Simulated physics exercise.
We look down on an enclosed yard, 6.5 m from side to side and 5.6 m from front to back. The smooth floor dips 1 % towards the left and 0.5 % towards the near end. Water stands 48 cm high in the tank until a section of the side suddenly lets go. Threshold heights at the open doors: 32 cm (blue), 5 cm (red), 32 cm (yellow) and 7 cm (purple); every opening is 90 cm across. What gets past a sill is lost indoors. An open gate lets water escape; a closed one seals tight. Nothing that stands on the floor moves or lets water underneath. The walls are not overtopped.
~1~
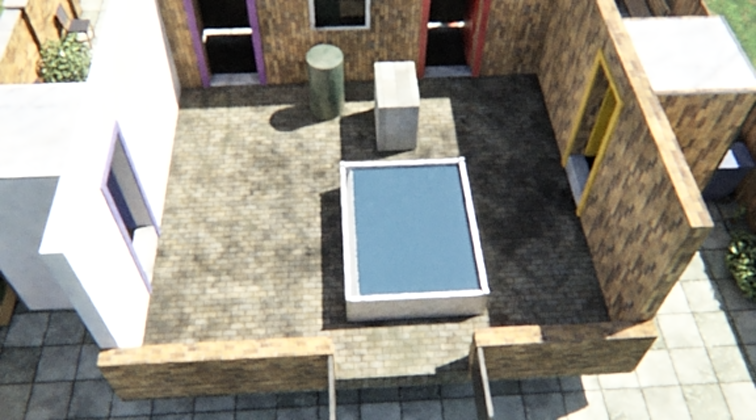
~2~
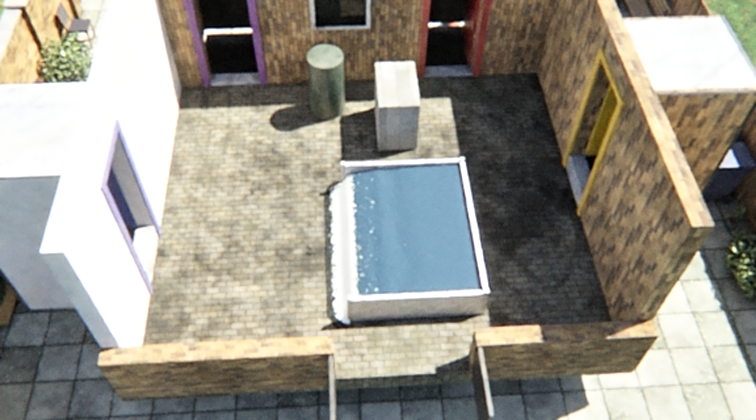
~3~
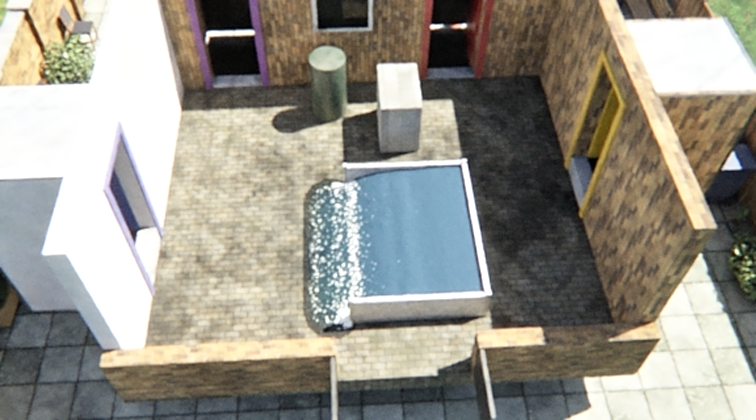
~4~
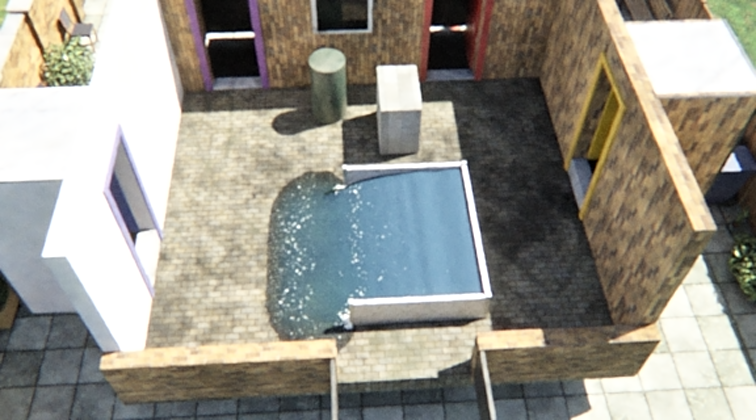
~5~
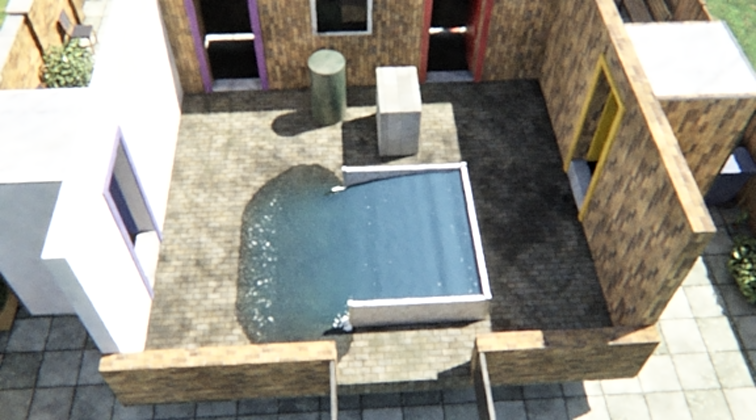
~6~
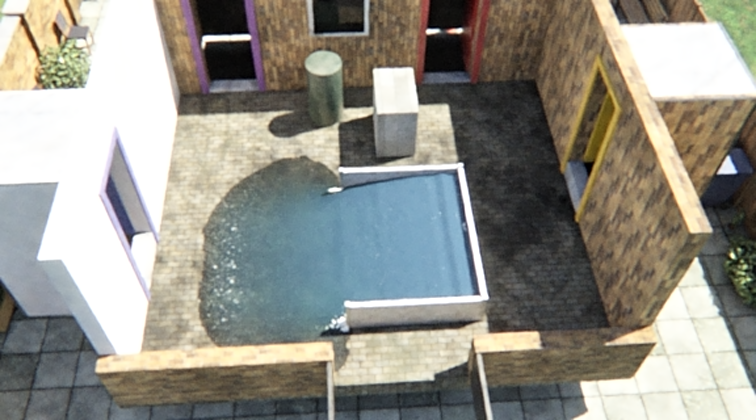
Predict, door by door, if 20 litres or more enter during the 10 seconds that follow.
The water let in: At the blue door it stays under the limit; at the red door it keeps below the limit; at the yellow door it stays under the limit; at the purple door it passes the limit.
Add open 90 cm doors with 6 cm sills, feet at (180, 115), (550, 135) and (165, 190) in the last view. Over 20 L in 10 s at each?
In that order: Above, not over, above.
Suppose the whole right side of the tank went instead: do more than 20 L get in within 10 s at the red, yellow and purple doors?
Then: Red past it, yellow not over, purple below.
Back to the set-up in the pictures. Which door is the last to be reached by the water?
Last comes the yellow one.
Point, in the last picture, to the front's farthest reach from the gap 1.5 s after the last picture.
At about (179, 108).
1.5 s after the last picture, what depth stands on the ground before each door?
Depths in cm: Blue 31, red 0, yellow 0, purple 0.
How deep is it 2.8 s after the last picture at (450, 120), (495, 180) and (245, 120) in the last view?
Roughly 0, 0 and 6 cm, in turn.
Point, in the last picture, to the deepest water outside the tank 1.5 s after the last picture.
Near (136, 380).
Then, 0.7 s after the last picture water covers 35 % of the floor and is deepest (32 cm) near (154, 267); blue door 32 cm at the sill, 0 L in, red door not reached, yellow door not reached, purple door not reached.
Then, 1.5 s after the last picture water covers 40 % of the floor and is deepest (40 cm) near (136, 380); blue door 31 cm at the sill, 0 L in, red door not reached, yellow door not reached, purple door not reached.
Then, 2.8 s after the last picture water covers 40 % of the floor and is deepest (26 cm) near (180, 101); blue door 22 cm at the sill, 0 L in, red door not reached, yellow door not reached, purple door 16 cm at the sill, 9 L in.
Then, 5.3 s after the last picture water covers 70 % of the floor and is deepest (18 cm) near (290, 89); blue door 10 cm at the sill, 0 L in, red door 2 cm at the sill, 0 L in, yellow door not reached, purple door 14 cm at the sill, 92 L in.
Then, 9.3 s after the last picture water covers 90 % of the floor and is deepest (10 cm) near (149, 299); blue door 9 cm at the sill, 0 L in, red door 2 cm at the sill, 0 L in, yellow door 2 cm at the sill, 0 L in, purple door 8 cm at the sill, 141 L in.
